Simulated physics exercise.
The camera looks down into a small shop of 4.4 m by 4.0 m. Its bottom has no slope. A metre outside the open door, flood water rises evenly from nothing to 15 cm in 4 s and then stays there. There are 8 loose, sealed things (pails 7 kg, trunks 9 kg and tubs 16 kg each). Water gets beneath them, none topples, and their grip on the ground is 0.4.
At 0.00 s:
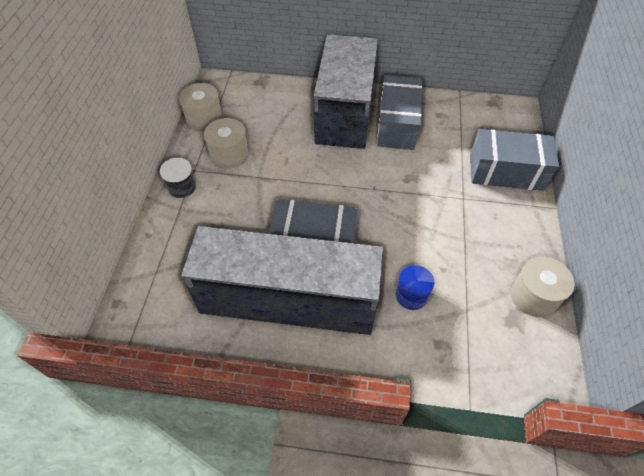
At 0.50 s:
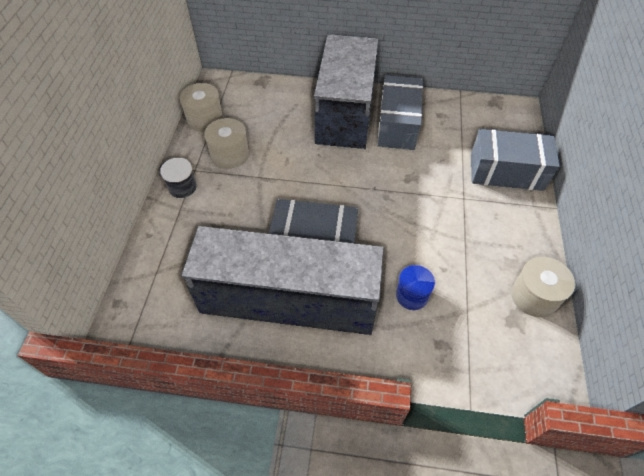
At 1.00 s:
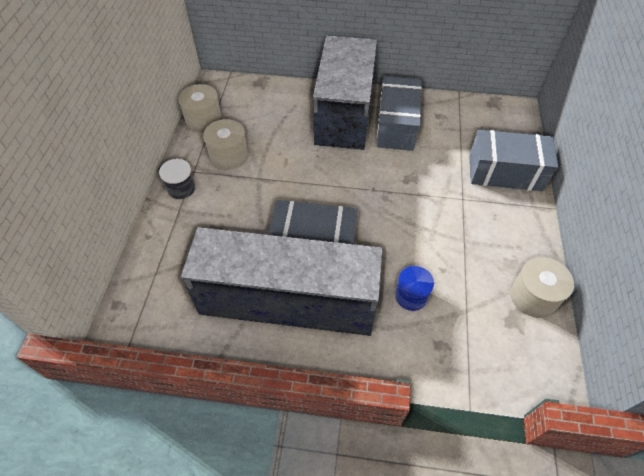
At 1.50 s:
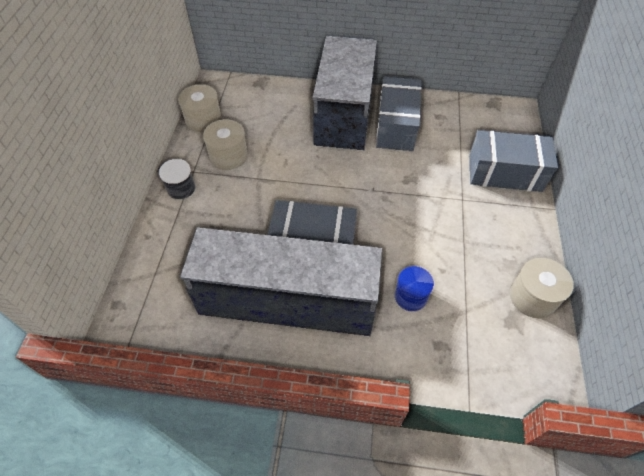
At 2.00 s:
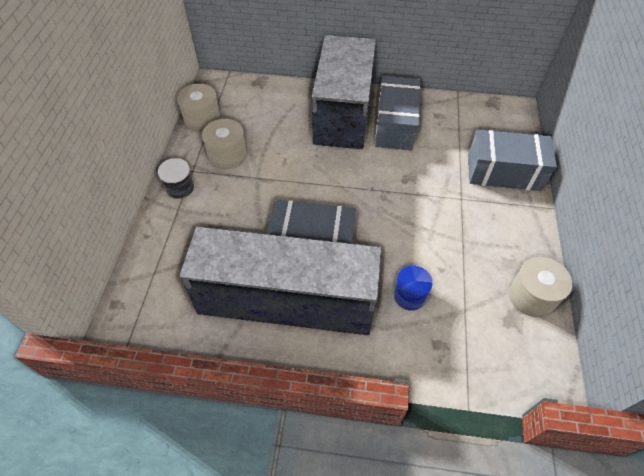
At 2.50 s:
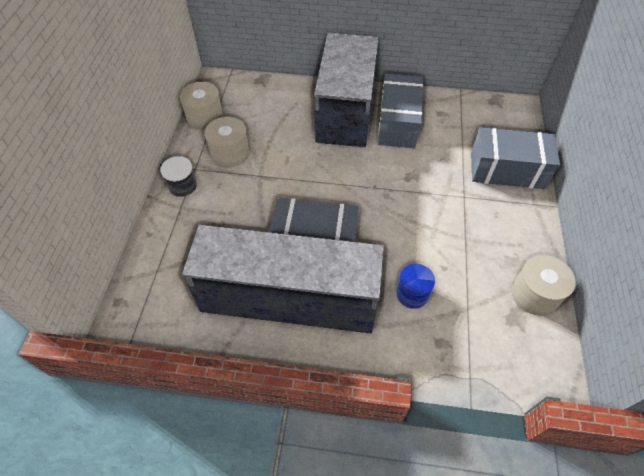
Small walled shop seen from above, water spreading outside the brick front and just entering the doorway, the objects inside staying still.
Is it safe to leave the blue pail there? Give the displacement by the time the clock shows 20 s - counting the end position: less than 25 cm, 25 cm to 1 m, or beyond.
The blue pail gets carried off.
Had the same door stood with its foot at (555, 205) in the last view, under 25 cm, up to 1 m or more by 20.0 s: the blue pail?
Then the blue pail holds its place.
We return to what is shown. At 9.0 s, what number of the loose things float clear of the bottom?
I count 2.
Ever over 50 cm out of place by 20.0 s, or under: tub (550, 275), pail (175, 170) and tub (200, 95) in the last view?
In turn: Less, under, less.
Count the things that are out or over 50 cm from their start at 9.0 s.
2 of them.
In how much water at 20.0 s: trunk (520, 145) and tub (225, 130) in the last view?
About 10 and 9 cm.
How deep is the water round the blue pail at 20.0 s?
About 8 cm.
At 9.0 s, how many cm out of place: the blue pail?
Roughly 80 cm by then.
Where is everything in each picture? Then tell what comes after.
The blue pail at (417, 280) rests on the ground; 0.0 m2 under water; 0 of 8 have shifted, in the first picture.
The blue pail at (417, 280), on the bottom; 0.0 m2 under water; 0 of 8 have shifted, in the second picture.
The blue pail at (416, 281) rests on the ground; 0.0 m2 under water; 0 of 8 have shifted, in the third picture.
The blue pail at (416, 282), on the bottom; 0.0 m2 under water; 0 of 8 have shifted, in the fourth picture.
The blue pail at (415, 281) rests on the ground; water covers 0.0 m2; 0 of 8 have shifted, in the fifth picture.
The blue pail at (418, 279) rests on the ground; water covers 0.2 m2; 0 of 8 have shifted, in the sixth picture.
After 4.0 s the blue pail is near (418, 279), 0.0 m from its start, aground; 0 afloat.
After 9.0 s the blue pail is near (413, 212), 0.8 m from its start, aground; 2 afloat.
After 16.0 s the blue pail is near (516, 142), 2.1 m from its start, aground; 3 afloat.
After 20.0 s the blue pail is near (515, 171), 1.7 m from its start, aground; 5 afloat.
